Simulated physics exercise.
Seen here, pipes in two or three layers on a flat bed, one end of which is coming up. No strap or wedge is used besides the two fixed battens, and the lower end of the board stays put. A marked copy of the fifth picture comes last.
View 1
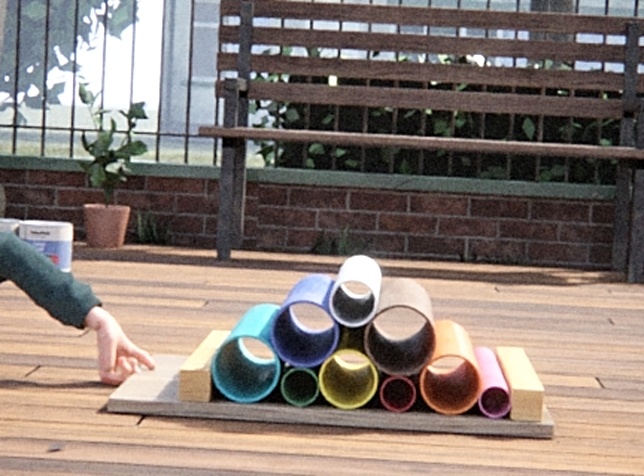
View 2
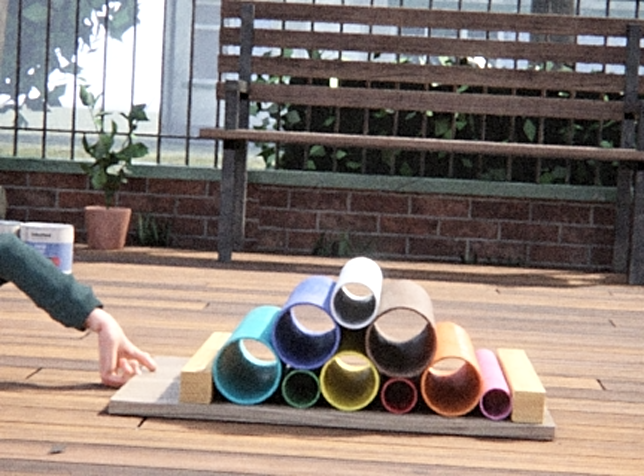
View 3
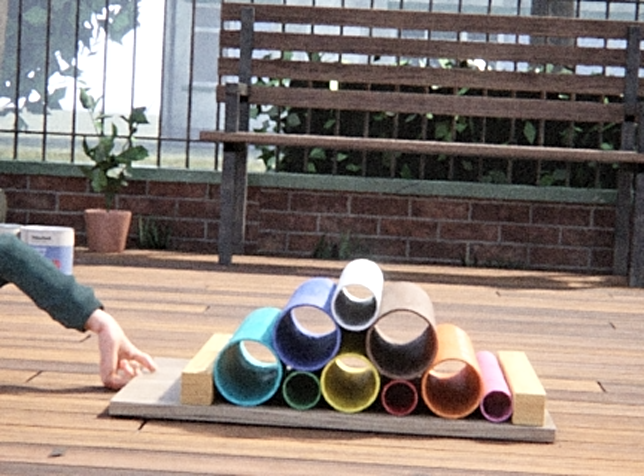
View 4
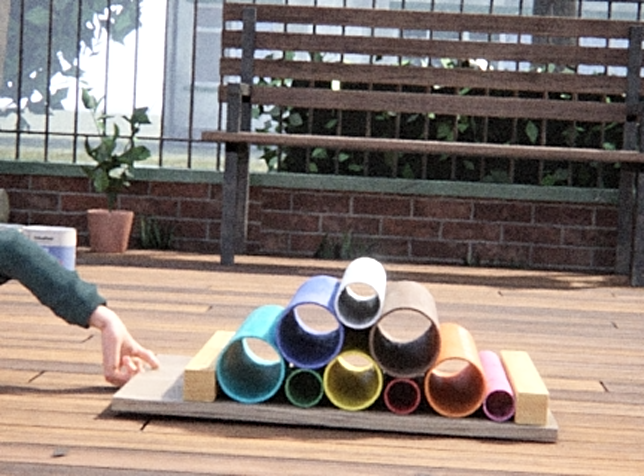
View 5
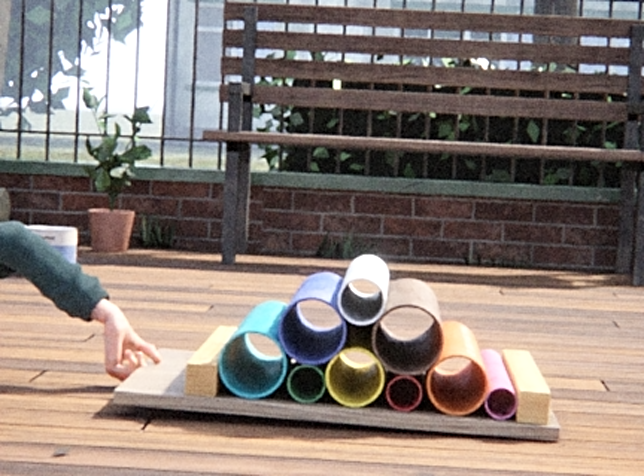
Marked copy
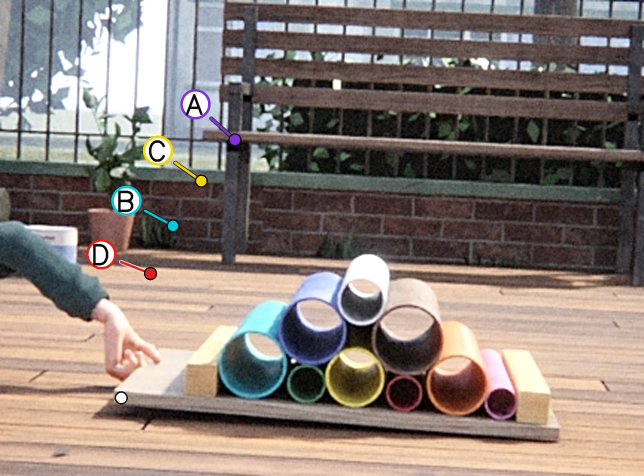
The clip shows colored pipes stacked in layers between two wooden blocks on a flat board on a deck, as a hand at the left end slowly raises that end slightly, the pipes staying stacked.
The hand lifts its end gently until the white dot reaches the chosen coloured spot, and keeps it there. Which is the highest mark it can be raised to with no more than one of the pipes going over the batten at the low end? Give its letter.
Raise it to A.
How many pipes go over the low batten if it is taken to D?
It comes to none.
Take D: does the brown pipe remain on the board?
The brown pipe: Yes.
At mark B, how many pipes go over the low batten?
The count is none.
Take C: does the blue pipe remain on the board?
Yes, with C.
On the marked copy, A at (235, 140); B at (173, 226); C at (201, 181); D at (150, 274); the white dot at (122, 398).
Taking A. A third of the way, board at 21°.
Two thirds of the way, board at 39°.
When it is over, board at 39°, none over the low batten.
As for the rest, B none over the low batten; C none over the low batten; D none over the low batten.
